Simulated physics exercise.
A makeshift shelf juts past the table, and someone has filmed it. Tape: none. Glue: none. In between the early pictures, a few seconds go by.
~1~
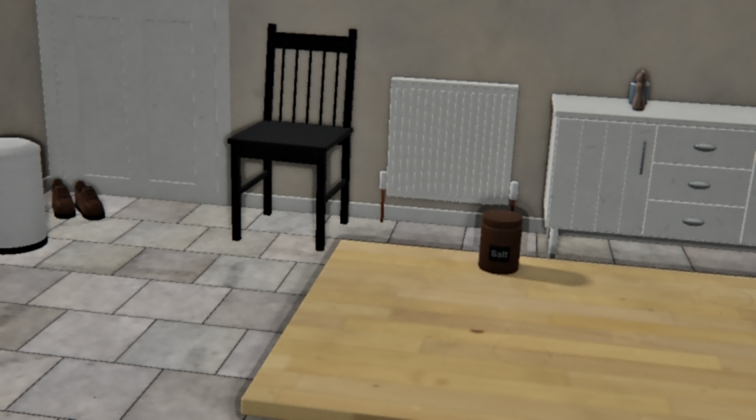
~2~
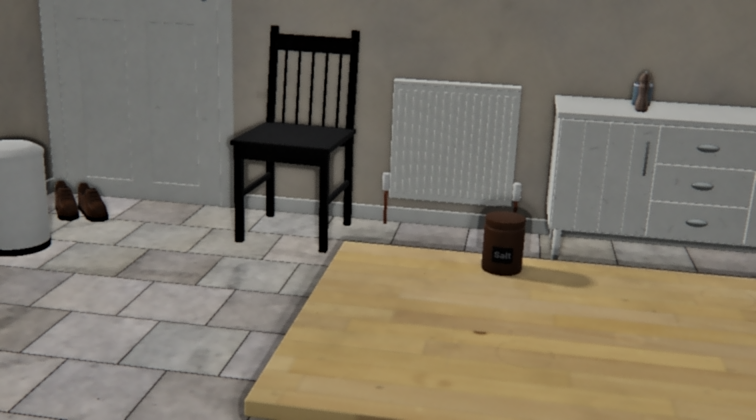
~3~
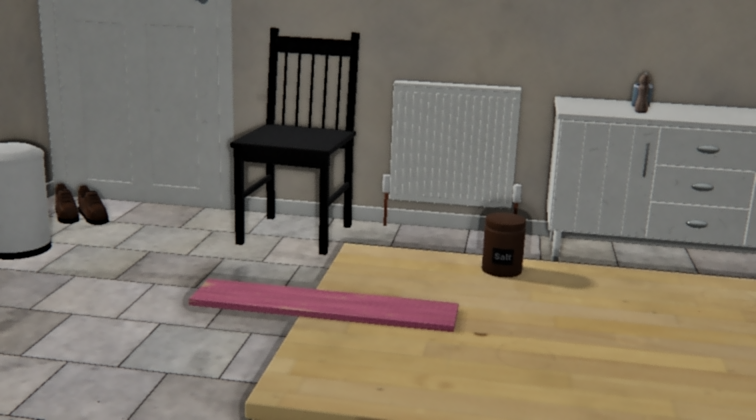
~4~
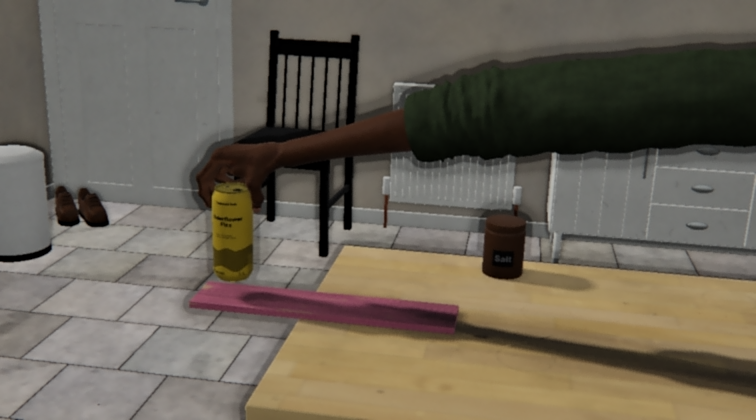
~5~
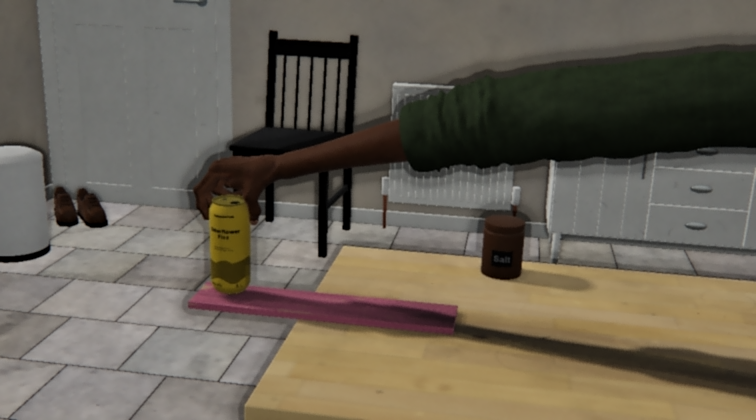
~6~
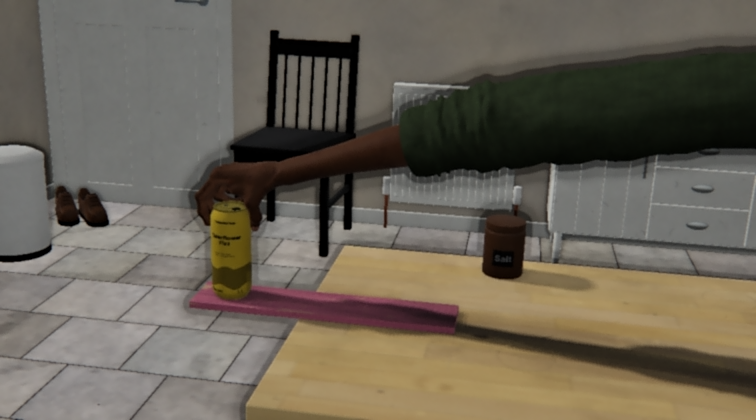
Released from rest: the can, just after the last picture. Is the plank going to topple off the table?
My prediction: It will fail.
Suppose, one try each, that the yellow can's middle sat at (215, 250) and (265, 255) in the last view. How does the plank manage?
First case: It topples; second case: It topples.
Then, 0.60 s later than the last frame, pink plank and yellow can now down on the floor or falling.
Then, 0.80 s later than the last frame, things are still on the move.
When it is over, down on the floor or falling, pink plank and yellow can; brown jar as before. The plank goes over.
